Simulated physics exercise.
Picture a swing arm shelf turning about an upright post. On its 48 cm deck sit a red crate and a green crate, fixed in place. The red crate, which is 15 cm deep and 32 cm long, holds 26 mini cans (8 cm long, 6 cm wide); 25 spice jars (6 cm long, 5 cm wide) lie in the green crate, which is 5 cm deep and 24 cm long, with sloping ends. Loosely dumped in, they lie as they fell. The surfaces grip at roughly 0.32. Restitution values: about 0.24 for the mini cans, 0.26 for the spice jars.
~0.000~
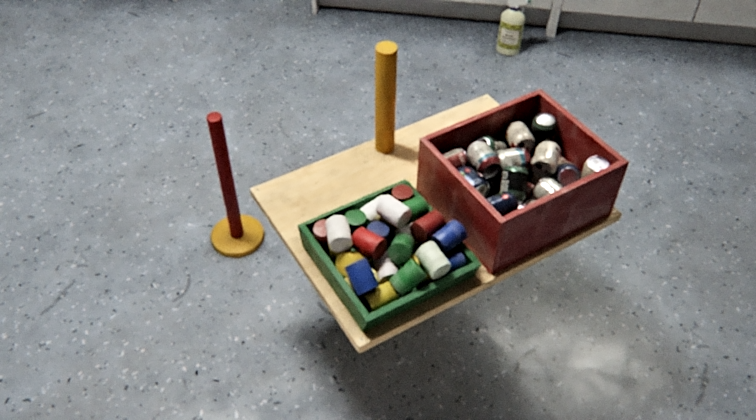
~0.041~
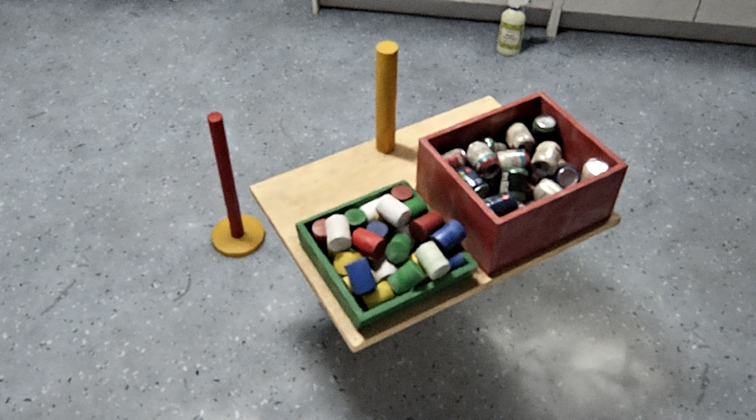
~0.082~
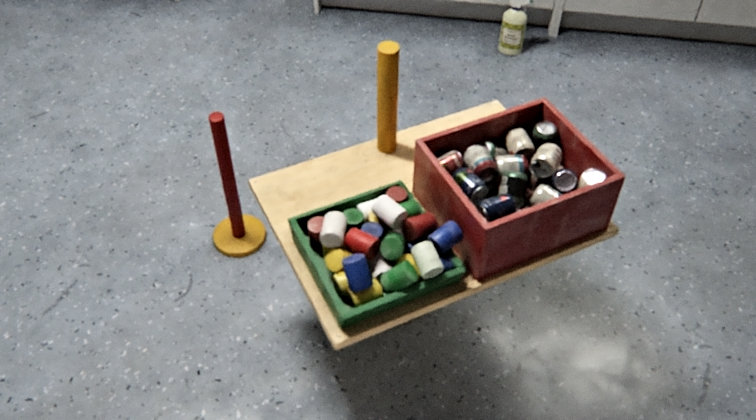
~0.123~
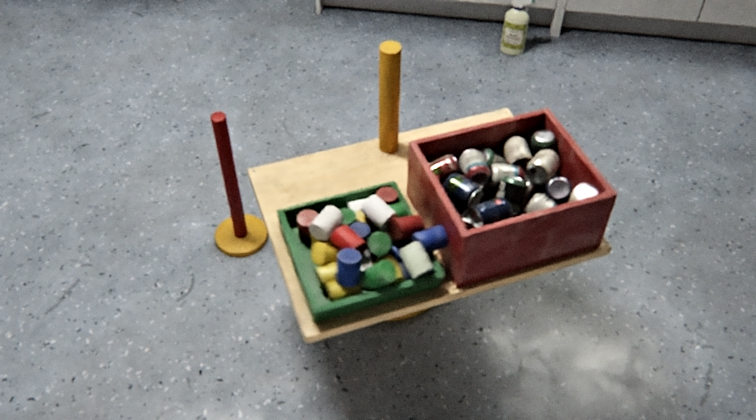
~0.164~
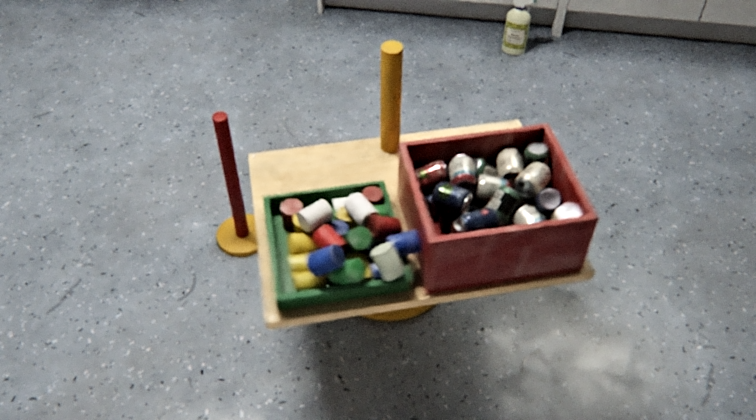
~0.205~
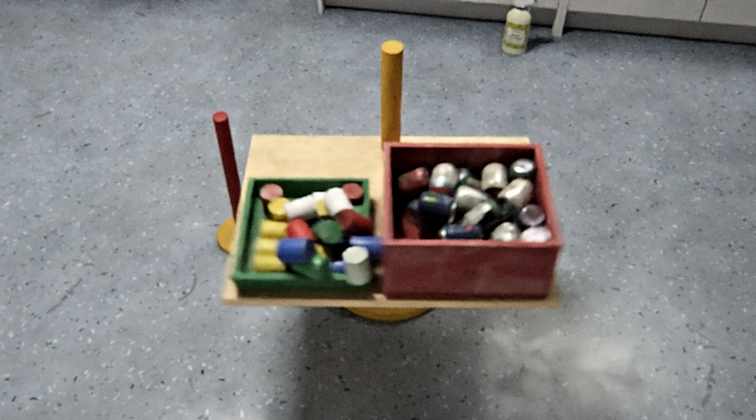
A wooden shelf carrying a red crate and a green crate swings leftward around a post.
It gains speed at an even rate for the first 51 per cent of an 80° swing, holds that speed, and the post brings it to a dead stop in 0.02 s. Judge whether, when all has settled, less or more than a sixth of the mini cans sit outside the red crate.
When all has settled, less than a sixth are outside.
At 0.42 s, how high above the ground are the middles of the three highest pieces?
About 62 cm.
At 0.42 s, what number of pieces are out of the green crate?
Out so far from the green crate: Around 8.
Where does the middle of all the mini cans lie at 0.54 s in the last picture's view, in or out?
Their middle is around (319, 226).
After 0.34 s, end of the swing.
After 0.42 s, 0 of 26 out of the red crate and 8 of 25 out of the green crate.
After 0.54 s, 0 of 26 out of the red crate and 9 of 25 out of the green crate.
After 0.76 s, 1 of 26 out of the red crate and 11 of 25 out of the green crate.
When it is over (at 1.19 s), 1 of 26 out of the red crate and 12 of 25 out of the green crate. Asked share, 1 of 26, 4 per cent.
